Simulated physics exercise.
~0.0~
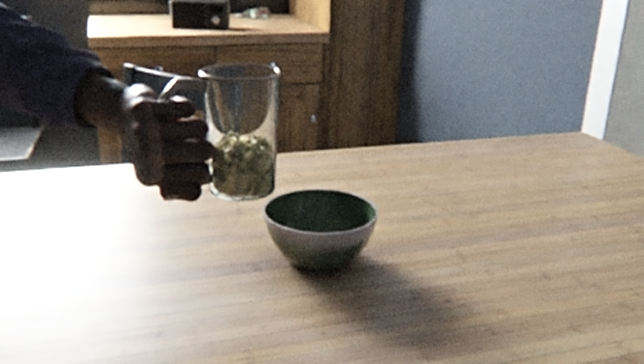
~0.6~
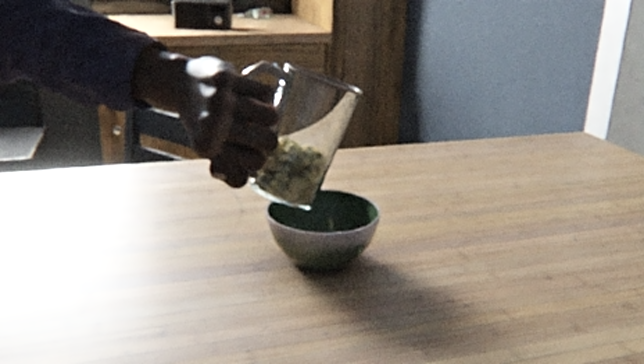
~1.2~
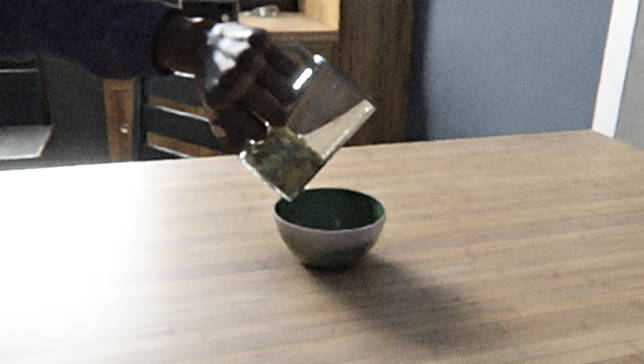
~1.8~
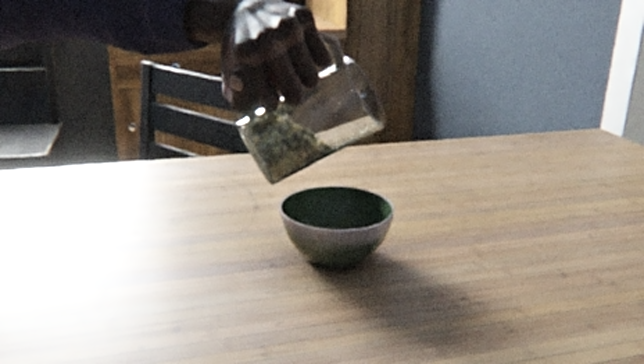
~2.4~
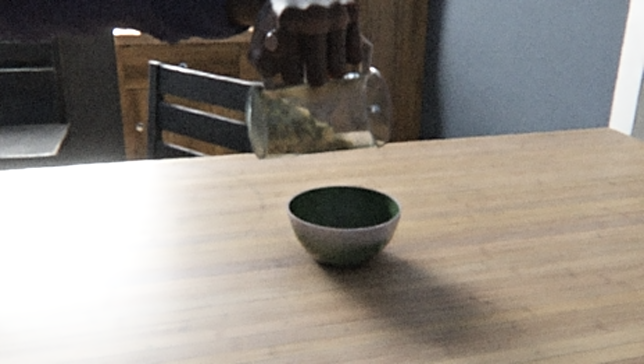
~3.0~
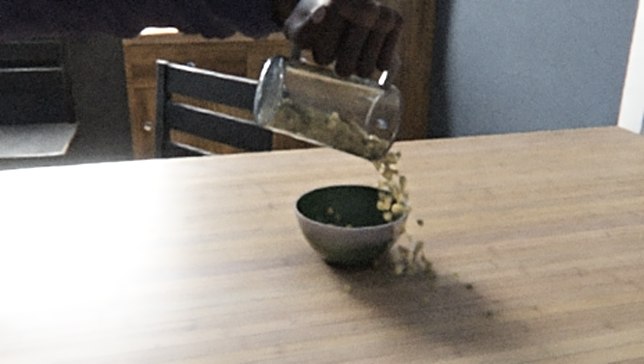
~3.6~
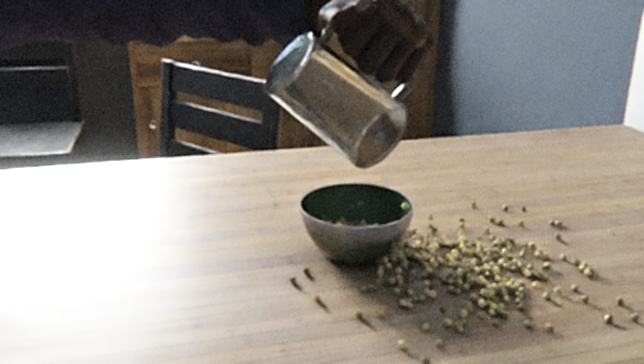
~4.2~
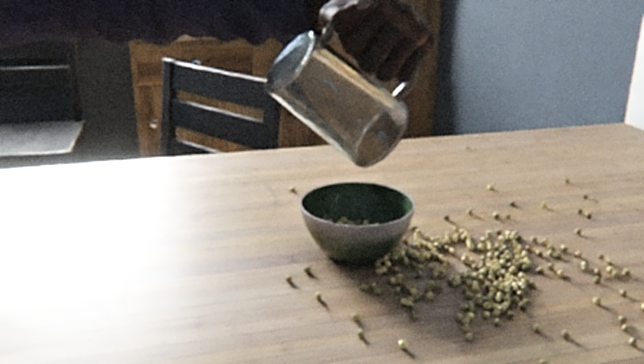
A hand tips a clear glass cup of small greenish beans over a dark green bowl on a wooden table, moving it rightward; the beans spill over the bowl's right side, most scattering across the table and some landing inside, leaving the cup empty.
